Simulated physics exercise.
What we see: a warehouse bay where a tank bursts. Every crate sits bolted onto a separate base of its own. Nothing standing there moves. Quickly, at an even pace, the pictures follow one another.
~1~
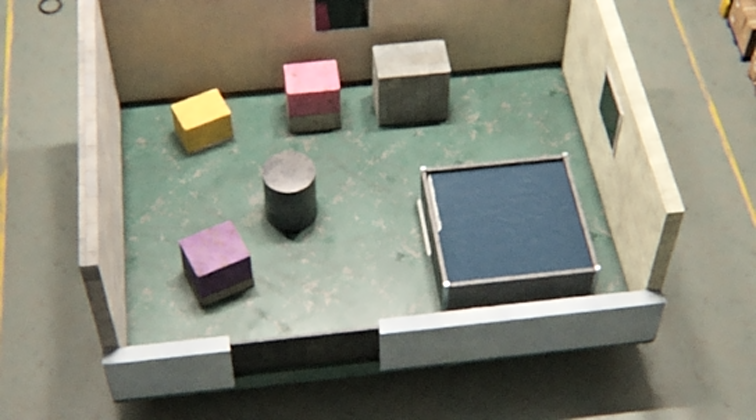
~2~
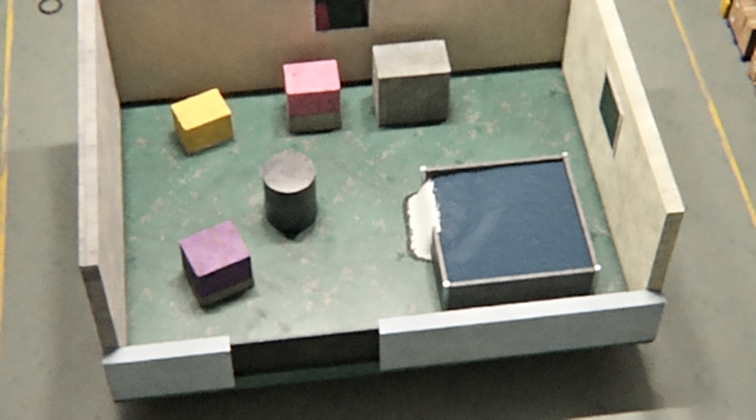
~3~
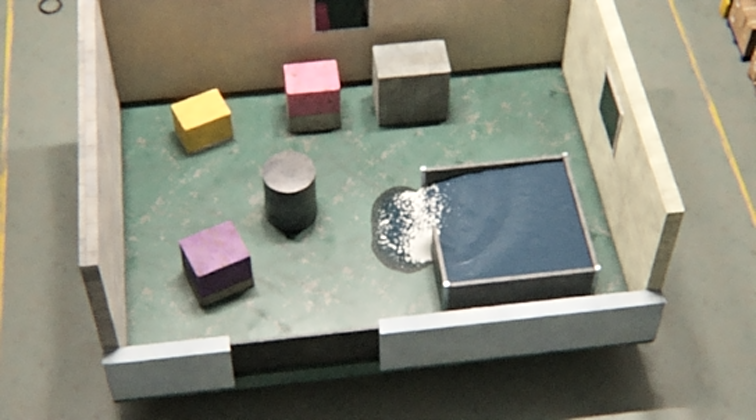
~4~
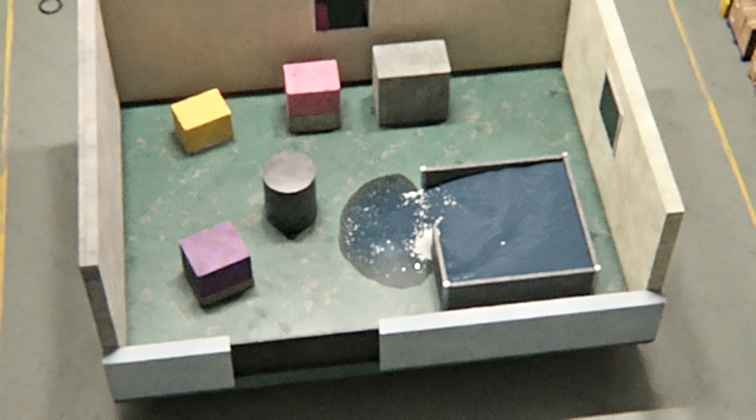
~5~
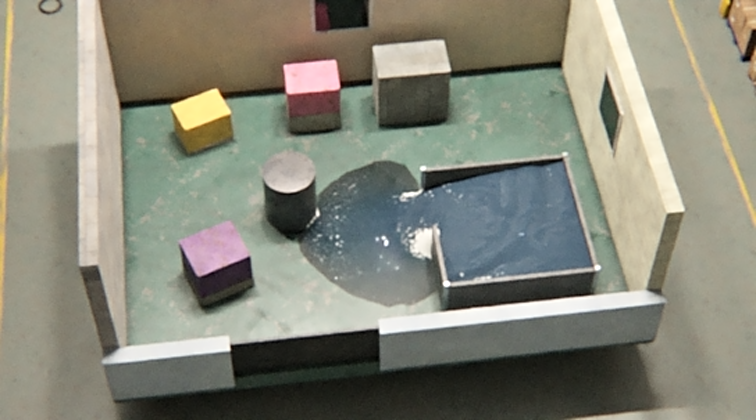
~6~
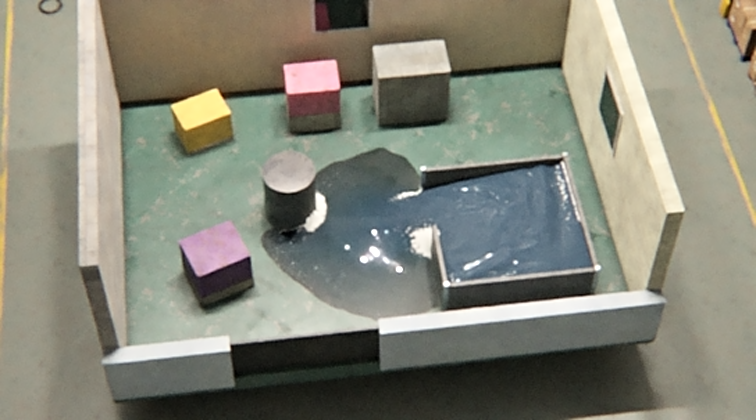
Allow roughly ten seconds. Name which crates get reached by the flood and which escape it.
My prediction: The pink crate is missed; the yellow crate is caught; the purple crate is caught.
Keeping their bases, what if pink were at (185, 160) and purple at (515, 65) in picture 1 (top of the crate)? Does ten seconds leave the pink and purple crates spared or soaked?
Outcome - pink crate is not reached, purple crate is not reached.
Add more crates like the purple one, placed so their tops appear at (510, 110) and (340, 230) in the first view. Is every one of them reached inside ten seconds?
I'd expect the first one is left untouched and the next one gets submerged.
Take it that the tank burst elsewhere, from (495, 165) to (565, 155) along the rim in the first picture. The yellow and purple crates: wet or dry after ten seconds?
Note - yellow goes wet, purple remains untouched.
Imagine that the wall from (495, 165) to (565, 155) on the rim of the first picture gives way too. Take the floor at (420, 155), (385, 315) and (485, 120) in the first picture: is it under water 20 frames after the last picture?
Well, the first one's sodden, the second's left untouched, and the third's sodden.
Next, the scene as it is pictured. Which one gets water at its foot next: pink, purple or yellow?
I'd pick the crate marked purple.
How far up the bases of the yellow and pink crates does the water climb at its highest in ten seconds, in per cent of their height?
270 and 60 per cent, in that order.
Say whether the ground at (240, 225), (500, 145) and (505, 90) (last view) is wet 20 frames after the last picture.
Going through them one by one, the first is waterlogged, the second spared and the third spared.
A moment on, water covers 30 % of the floor; the pink crate water round its plinth, the yellow crate water round its plinth, the purple crate water round its plinth.
Next, water covers 50 % of the floor; the pink crate water round its plinth, the yellow crate water round its plinth, the purple crate water round its plinth.
Then, water covers 65 % of the floor; the pink crate water round its plinth, the yellow crate water round its plinth, the purple crate water round its plinth.
Later, water covers 85 % of the floor; the pink crate water round its plinth, the yellow crate water round its plinth, the purple crate water round its plinth.
In the end, water covers 100 % of the floor; the pink crate stayed above the water, the yellow crate was topped, the purple crate was topped.
